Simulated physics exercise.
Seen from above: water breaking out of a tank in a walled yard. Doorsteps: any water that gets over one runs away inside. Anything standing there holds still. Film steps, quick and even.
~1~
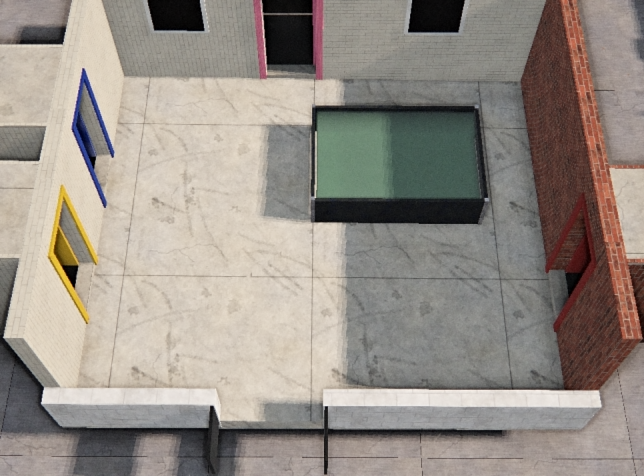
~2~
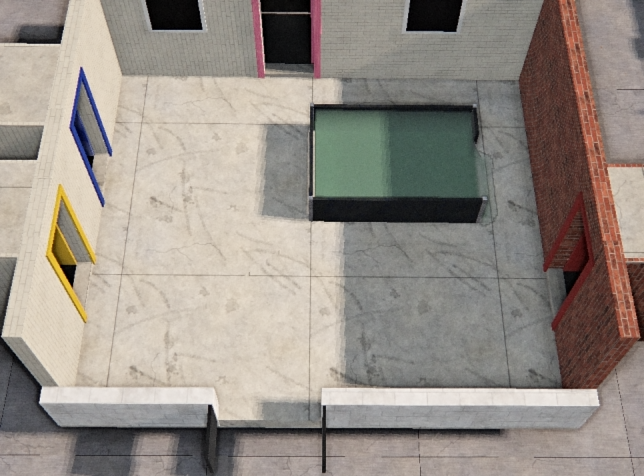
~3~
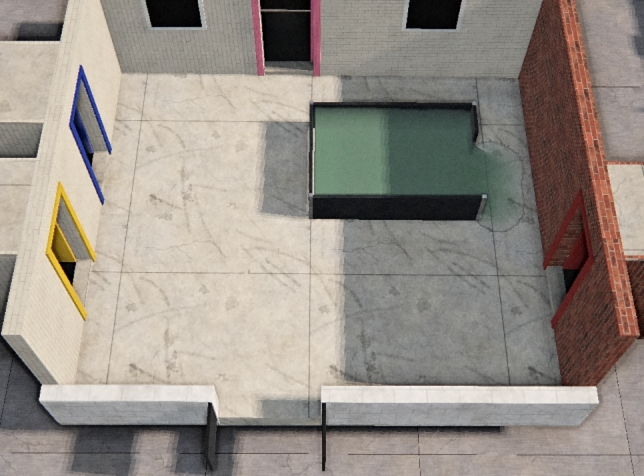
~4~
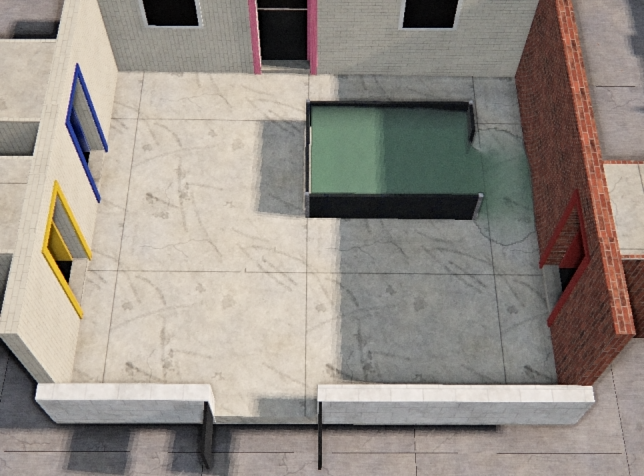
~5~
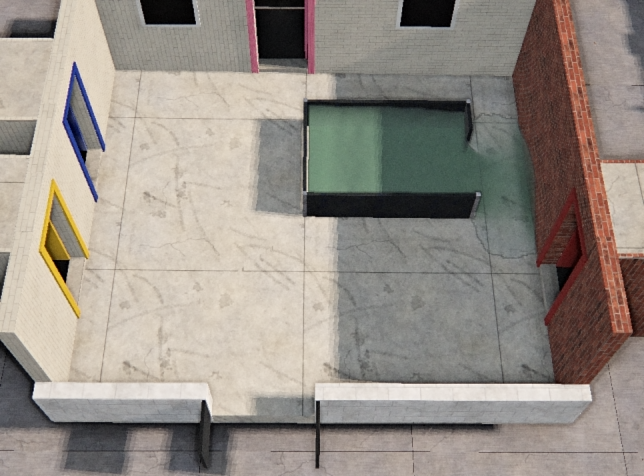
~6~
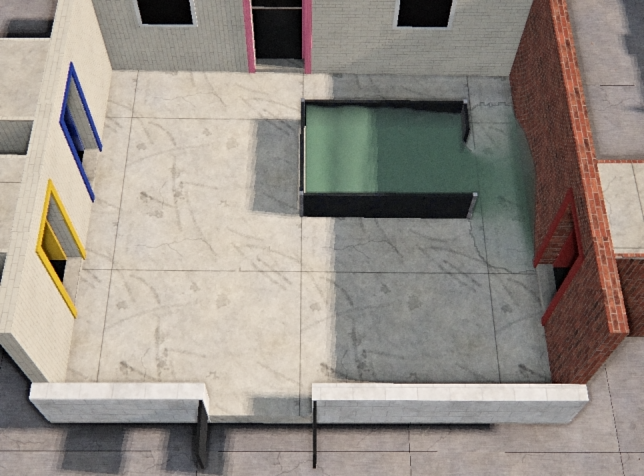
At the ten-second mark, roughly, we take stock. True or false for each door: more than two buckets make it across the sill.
Yellow door: False; red door: False; blue door: False; pink door: False.
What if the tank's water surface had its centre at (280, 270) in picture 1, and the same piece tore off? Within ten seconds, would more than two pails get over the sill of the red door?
Red: Overshoots.
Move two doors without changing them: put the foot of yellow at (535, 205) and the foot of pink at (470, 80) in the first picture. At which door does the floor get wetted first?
Answer: The yellow one.
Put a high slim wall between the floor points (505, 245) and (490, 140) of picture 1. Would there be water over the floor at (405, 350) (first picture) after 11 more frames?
Looks like that place is swamped.
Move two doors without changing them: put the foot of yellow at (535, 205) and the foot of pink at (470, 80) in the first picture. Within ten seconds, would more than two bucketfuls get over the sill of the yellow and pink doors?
As I see it, the yellow door crosses the line and the pink door crosses the line.
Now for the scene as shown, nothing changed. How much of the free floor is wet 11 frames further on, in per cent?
Roughly 25 per cent.
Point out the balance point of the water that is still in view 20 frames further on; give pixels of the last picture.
I'd put my finger on (428, 203).
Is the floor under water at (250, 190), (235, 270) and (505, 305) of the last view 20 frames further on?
First spared, then spared, then swamped.
A moment on, water covers 15 % of the floor; the yellow door not reached, the red door wet at the sill, nothing in, the blue door not reached, the pink door not reached.
Next, water covers 25 % of the floor; the yellow door not reached, the red door wet at the sill, nothing in, the blue door not reached, the pink door not reached.
Then, water covers 40 % of the floor; the yellow door not reached, the red door under two buckets in, the blue door not reached, the pink door wet at the sill, nothing in.
Later, water covers 85 % of the floor; the yellow door wet at the sill, nothing in, the red door under two buckets in, the blue door wet at the sill, nothing in, the pink door wet at the sill, nothing in.
In the end, water covers 100 % of the floor; the yellow door wet at the sill, nothing in, the red door under two buckets in, the blue door wet at the sill, nothing in, the pink door wet at the sill, nothing in.
